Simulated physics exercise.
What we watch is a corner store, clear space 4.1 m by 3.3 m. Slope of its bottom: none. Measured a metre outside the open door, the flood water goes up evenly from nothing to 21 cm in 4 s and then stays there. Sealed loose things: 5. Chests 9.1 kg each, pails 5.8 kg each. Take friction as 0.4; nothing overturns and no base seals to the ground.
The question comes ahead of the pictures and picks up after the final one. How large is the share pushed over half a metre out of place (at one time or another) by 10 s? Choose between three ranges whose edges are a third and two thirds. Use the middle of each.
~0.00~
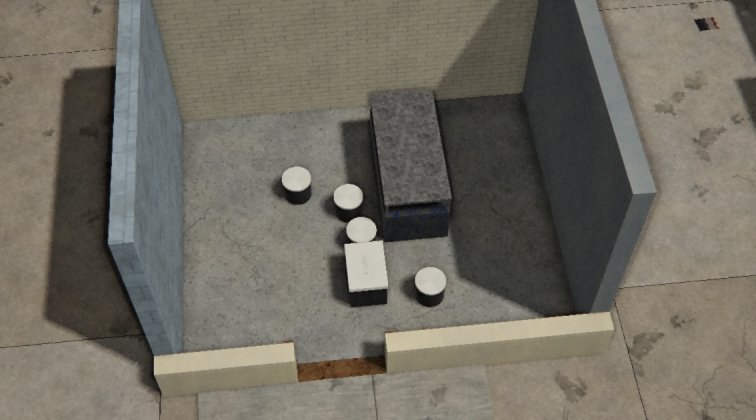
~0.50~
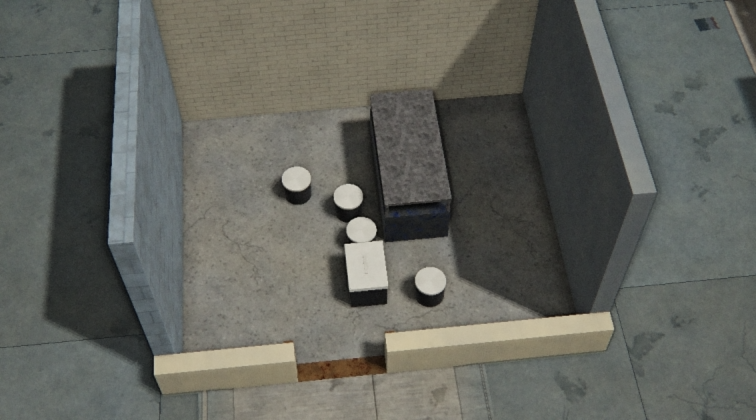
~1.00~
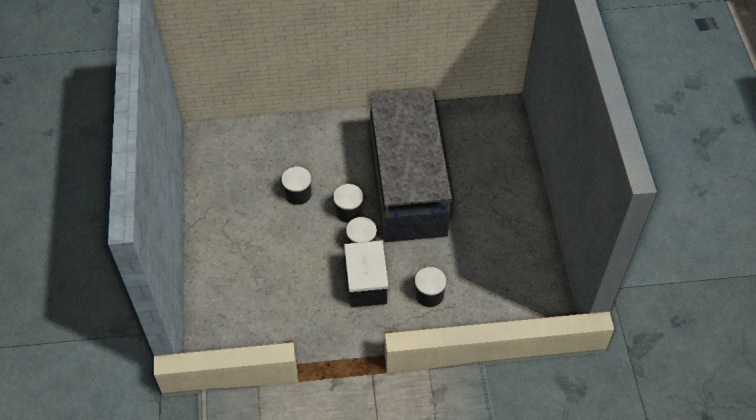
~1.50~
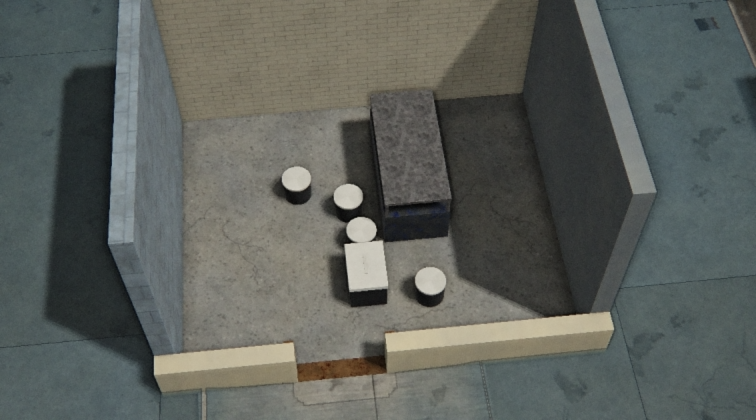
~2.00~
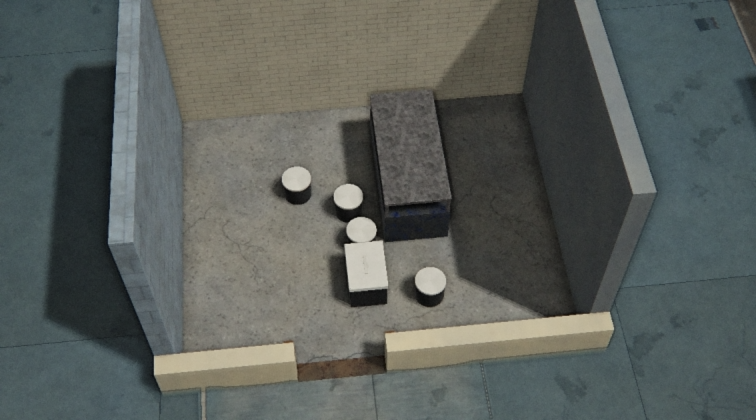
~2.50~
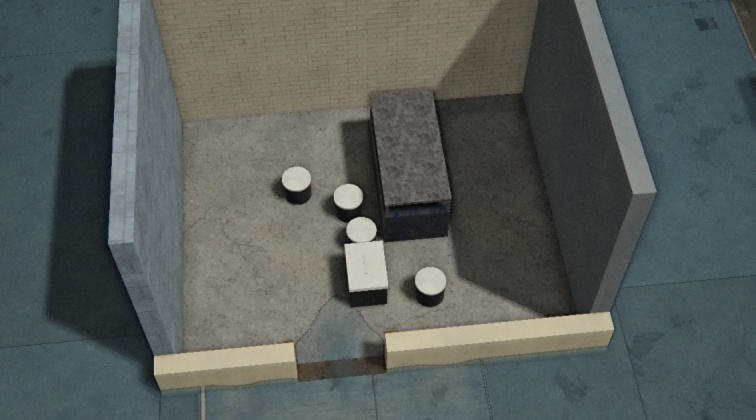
The range is the highest, two thirds or more.
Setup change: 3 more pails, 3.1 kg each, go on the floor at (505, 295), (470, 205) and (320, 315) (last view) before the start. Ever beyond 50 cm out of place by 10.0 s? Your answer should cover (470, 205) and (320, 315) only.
In that order: Within the mark, beyond the mark.
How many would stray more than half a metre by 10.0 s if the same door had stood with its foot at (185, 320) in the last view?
Then it comes to 4 of them.
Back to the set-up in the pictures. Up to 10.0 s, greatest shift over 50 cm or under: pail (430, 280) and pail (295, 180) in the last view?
The first is within the limit and the second is beyond the limit.
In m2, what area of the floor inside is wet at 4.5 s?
I'd estimate close to 6.0 m2.
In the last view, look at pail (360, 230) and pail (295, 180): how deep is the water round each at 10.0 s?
Depths: Near 10 cm, then near 12 cm.
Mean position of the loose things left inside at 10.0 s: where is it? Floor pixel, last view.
(372, 190).
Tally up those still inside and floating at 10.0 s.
Count: 3.
After 3.5 s 0 of 5 are over 50 cm from their spots; 0 afloat.
After 4.5 s 0 of 5 are over 50 cm from their spots; 1 afloat.
After 7.0 s 4 of 5 are over 50 cm from their spots; 3 afloat.
After 10.0 s 4 of 5 are over 50 cm from their spots, and 4 have been at some point; 3 afloat.
